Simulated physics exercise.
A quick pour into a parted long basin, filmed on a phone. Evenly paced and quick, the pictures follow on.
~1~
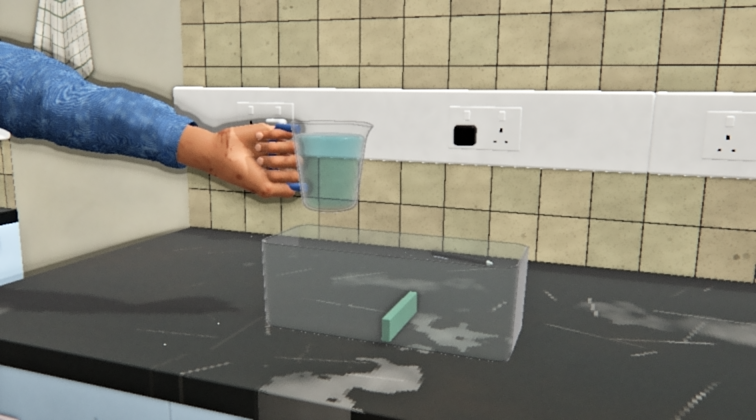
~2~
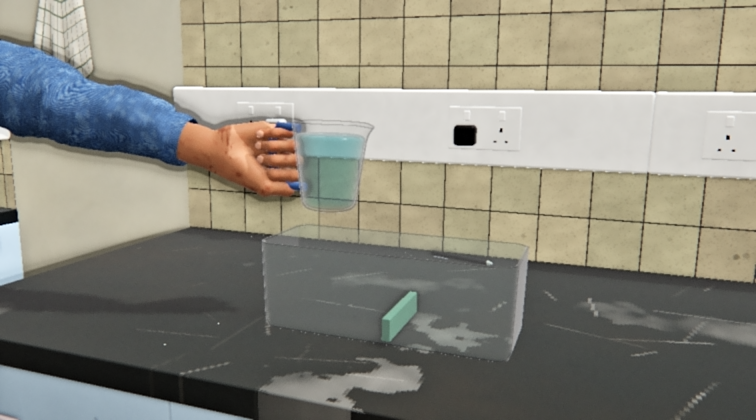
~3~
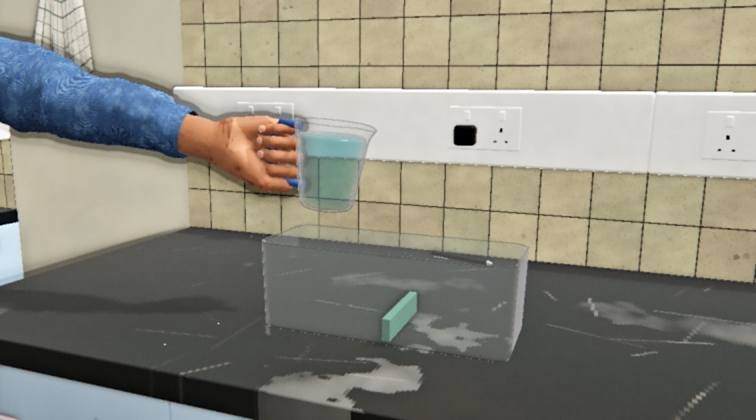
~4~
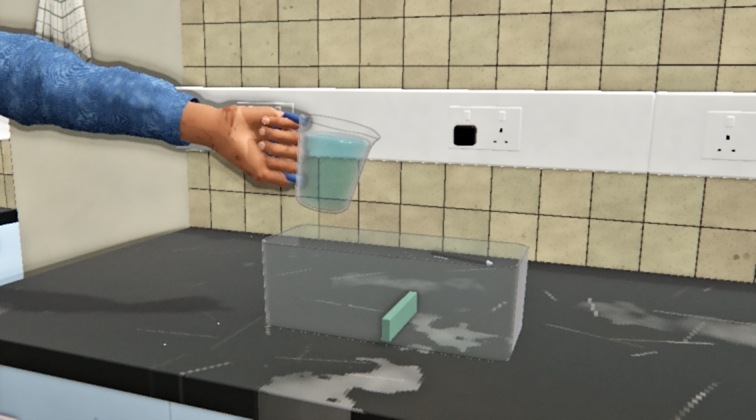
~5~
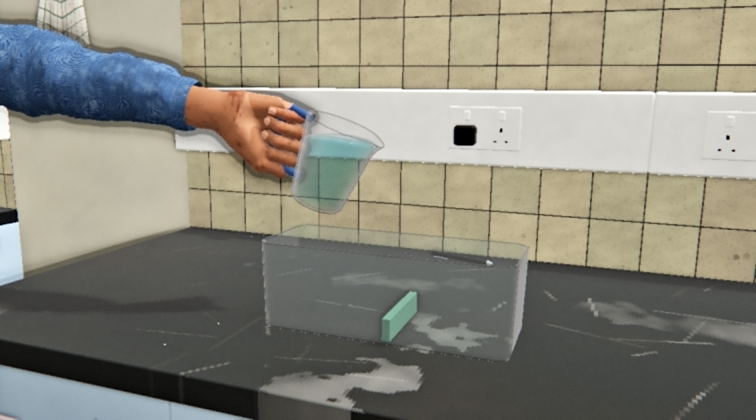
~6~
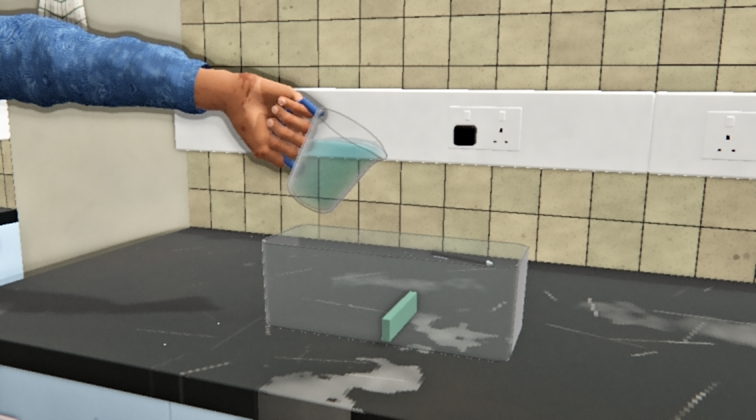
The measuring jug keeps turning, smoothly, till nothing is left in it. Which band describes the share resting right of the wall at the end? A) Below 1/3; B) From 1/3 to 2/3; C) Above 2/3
Answer: C.
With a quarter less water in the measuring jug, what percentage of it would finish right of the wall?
Near 75 parts in a hundred.
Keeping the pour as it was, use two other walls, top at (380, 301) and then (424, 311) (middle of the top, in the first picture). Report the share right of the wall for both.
95 per cent, then 30 per cent, roughly.
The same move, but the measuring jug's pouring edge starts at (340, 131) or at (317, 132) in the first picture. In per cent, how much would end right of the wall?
15 and 15 per cent.
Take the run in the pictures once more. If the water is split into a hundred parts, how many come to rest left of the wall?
Roughly 20 per cent.
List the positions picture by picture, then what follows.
Tilt 0°; pouring edge (372, 125); surface from (301, 134) to (364, 137); the long basin's rim runs from (281, 234) to (523, 258); the wall's top is at (401, 306), in the first picture.
Tilt 2°; pouring edge (373, 126); surface from (302, 134) to (365, 137), in the second picture.
Tilt 6°; pouring edge (376, 130); surface from (304, 133) to (367, 139), in the third picture.
Tilt 13°; pouring edge (380, 137); surface from (307, 133) to (371, 142), in the fourth picture.
Tilt 22°; pouring edge (384, 146); surface from (309, 136) to (378, 143), in the fifth picture.
Tilt 33°; pouring edge (386, 158); surface from (308, 149) to (380, 148); 1 per cent is over the edge, in the sixth picture.
A moment on, the tilt is 96° and 51 per cent is still to pour, 1 is left of the wall and 27 right of it.
Next, the tilt is 107° and 9 per cent is still to pour, 18 is left of the wall and 65 right of it.
Then the tilt is 107° and 0 per cent is still to pour, 19 is left of the wall and 80 right of it.
Later the tilt is 107° and 0 per cent is still to pour, 20 is left of the wall and 80 right of it.
At rest 22 per cent lies left of the wall, 78 right of it and 0 outside.
